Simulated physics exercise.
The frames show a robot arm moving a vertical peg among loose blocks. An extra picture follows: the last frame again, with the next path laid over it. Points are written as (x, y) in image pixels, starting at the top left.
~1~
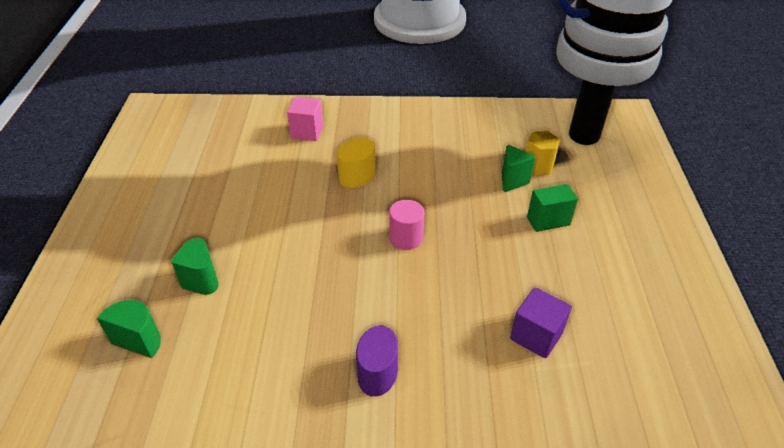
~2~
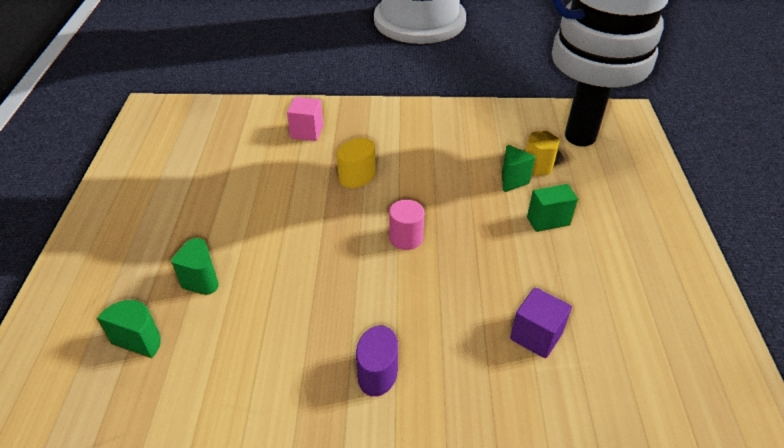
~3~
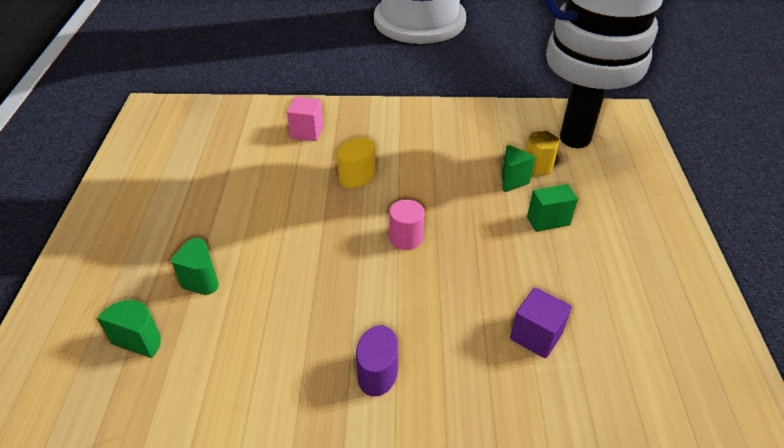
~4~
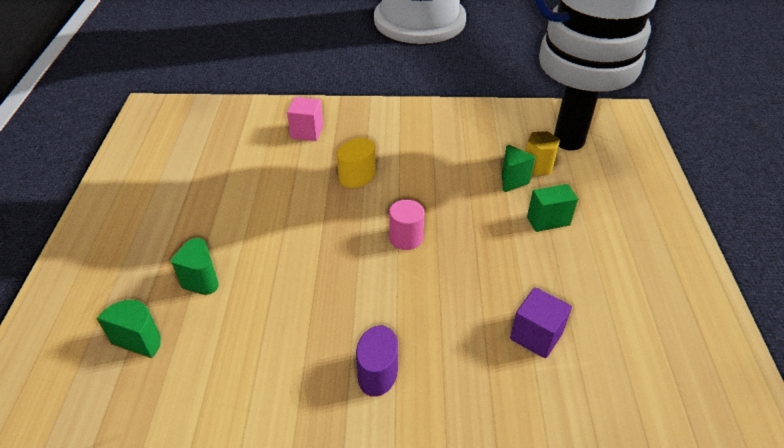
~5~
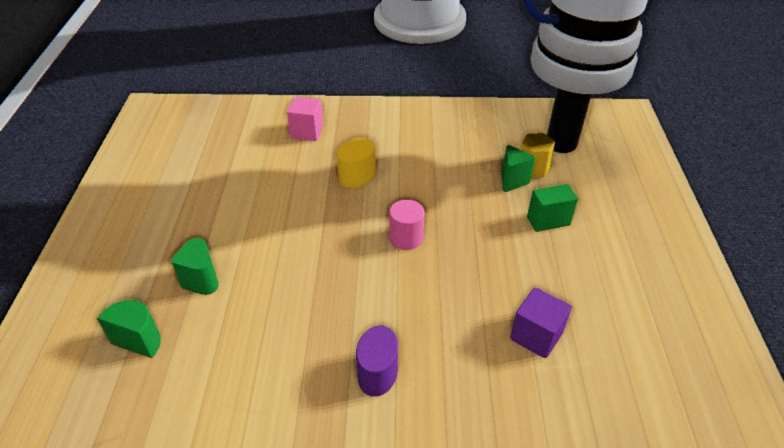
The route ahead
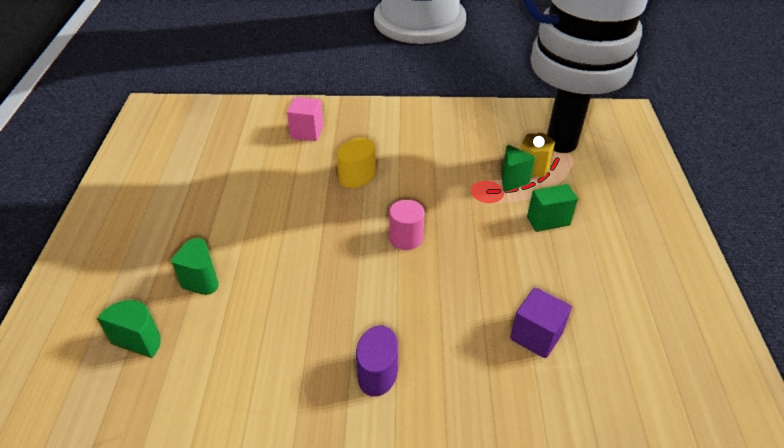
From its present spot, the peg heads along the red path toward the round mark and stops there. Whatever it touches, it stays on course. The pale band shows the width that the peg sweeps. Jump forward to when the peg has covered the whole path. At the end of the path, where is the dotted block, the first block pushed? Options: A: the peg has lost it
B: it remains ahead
B.
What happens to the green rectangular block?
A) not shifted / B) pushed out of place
I'll go with A - not shifted.
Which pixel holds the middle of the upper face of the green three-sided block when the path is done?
It should be at about (436, 177).
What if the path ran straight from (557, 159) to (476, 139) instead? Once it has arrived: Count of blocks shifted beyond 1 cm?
The result: One block.
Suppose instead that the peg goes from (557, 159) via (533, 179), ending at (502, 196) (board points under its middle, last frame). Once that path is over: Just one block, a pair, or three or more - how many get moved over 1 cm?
Moved: 2.
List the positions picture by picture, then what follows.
In the first frame, lower end of the peg (584, 137), tops of blocks, green three-sided block (517, 155), yellow hexagonal block (544, 139), green rectangular block (556, 194).
In the second frame, peg (580, 138), blocks as before.
In the third frame, peg (575, 140), blocks as before.
In the fourth frame, peg (569, 142), blocks as before.
In the fifth frame, peg (561, 145), green three-sided block (517, 155), yellow hexagonal block (539, 142), green rectangular block (556, 194).
The drawn path runs from (557, 159) via (545, 177) and (520, 189), ending at (487, 192); the dot is on the yellow hexagonal block.
On the path given first. Halfway along, peg (535, 170); green three-sided block (480, 167), turned 25° clockwise; yellow hexagonal block (507, 161), turned 30° clockwise.
At the end, peg (490, 177); green three-sided block (436, 177), turned 35° clockwise; yellow hexagonal block (460, 170), turned 15° clockwise; green rectangular block not moved.
